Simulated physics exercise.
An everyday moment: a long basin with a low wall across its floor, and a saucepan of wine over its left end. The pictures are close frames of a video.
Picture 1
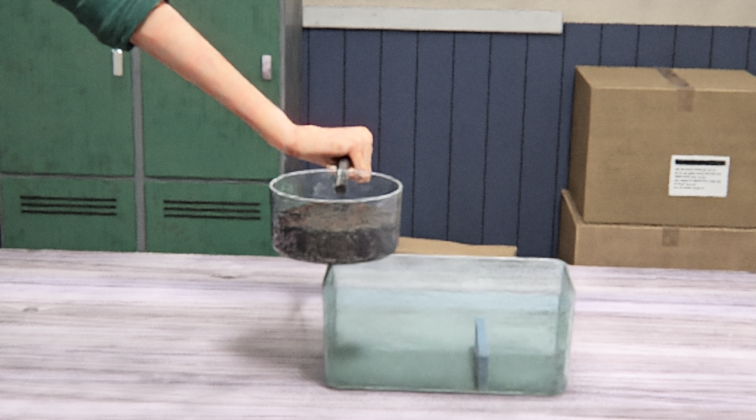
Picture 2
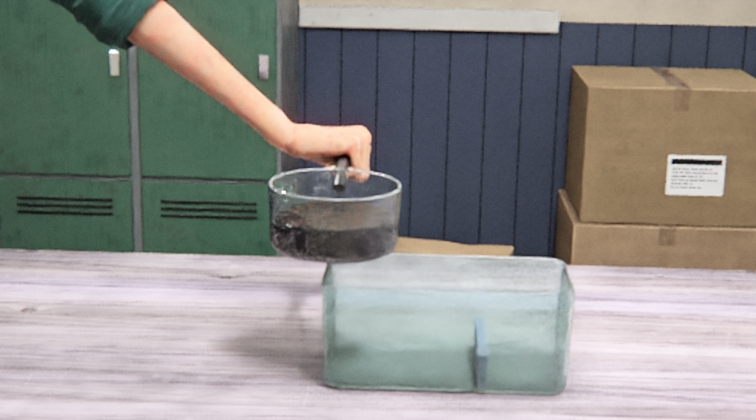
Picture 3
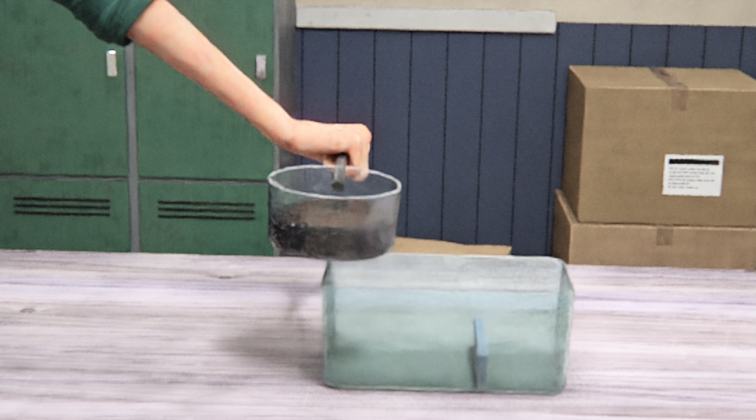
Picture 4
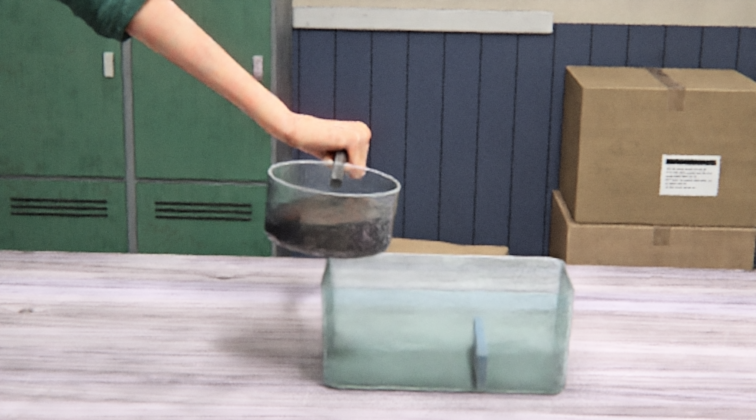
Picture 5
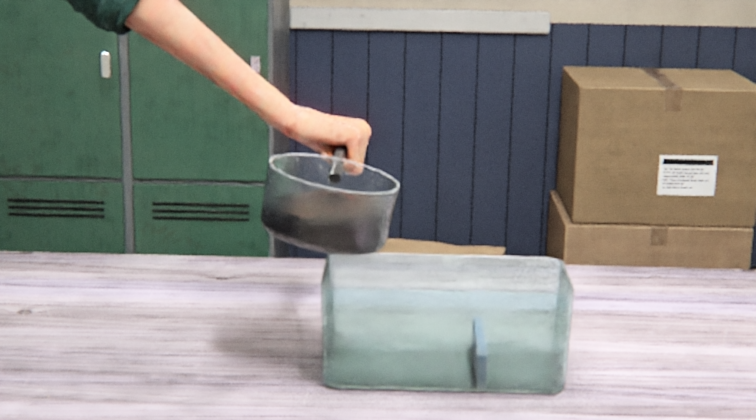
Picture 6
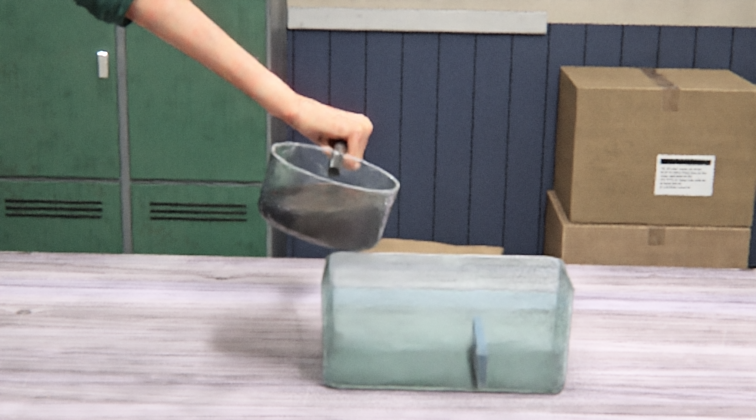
A hand tilting a clear saucepan of dark liquid gradually to the right above the left end of a long glass basin.
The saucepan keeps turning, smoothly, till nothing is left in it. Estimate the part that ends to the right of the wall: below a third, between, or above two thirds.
In the end from a third to two thirds is right of the wall.
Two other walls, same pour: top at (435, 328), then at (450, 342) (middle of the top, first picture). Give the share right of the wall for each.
Near 80 % and 75 %.
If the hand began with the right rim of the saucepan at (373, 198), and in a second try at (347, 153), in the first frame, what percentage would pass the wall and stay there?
Near 15 % and 5 %.
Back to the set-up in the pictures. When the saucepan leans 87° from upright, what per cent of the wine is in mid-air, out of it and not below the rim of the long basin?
Near 35 %.
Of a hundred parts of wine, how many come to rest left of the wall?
Roughly 45 in a hundred.
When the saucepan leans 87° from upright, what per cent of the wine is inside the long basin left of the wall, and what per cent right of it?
Some 0 per cent left and 0 right.
A moment on, the saucepan is tipped on its side and 62 per cent is still to pour, 1 is left of the wall and 0 right of it.
Next, the saucepan is tipped right over and 4 per cent is still to pour, 20 is left of the wall and 61 right of it.
Then the saucepan is tipped right over and 0 per cent is still to pour, 40 is left of the wall and 48 right of it.
Later the saucepan is tipped right over and 0 per cent is still to pour, 45 is left of the wall and 48 right of it.
In the end 45 per cent lies left of the wall, 48 right of it and 7 outside.
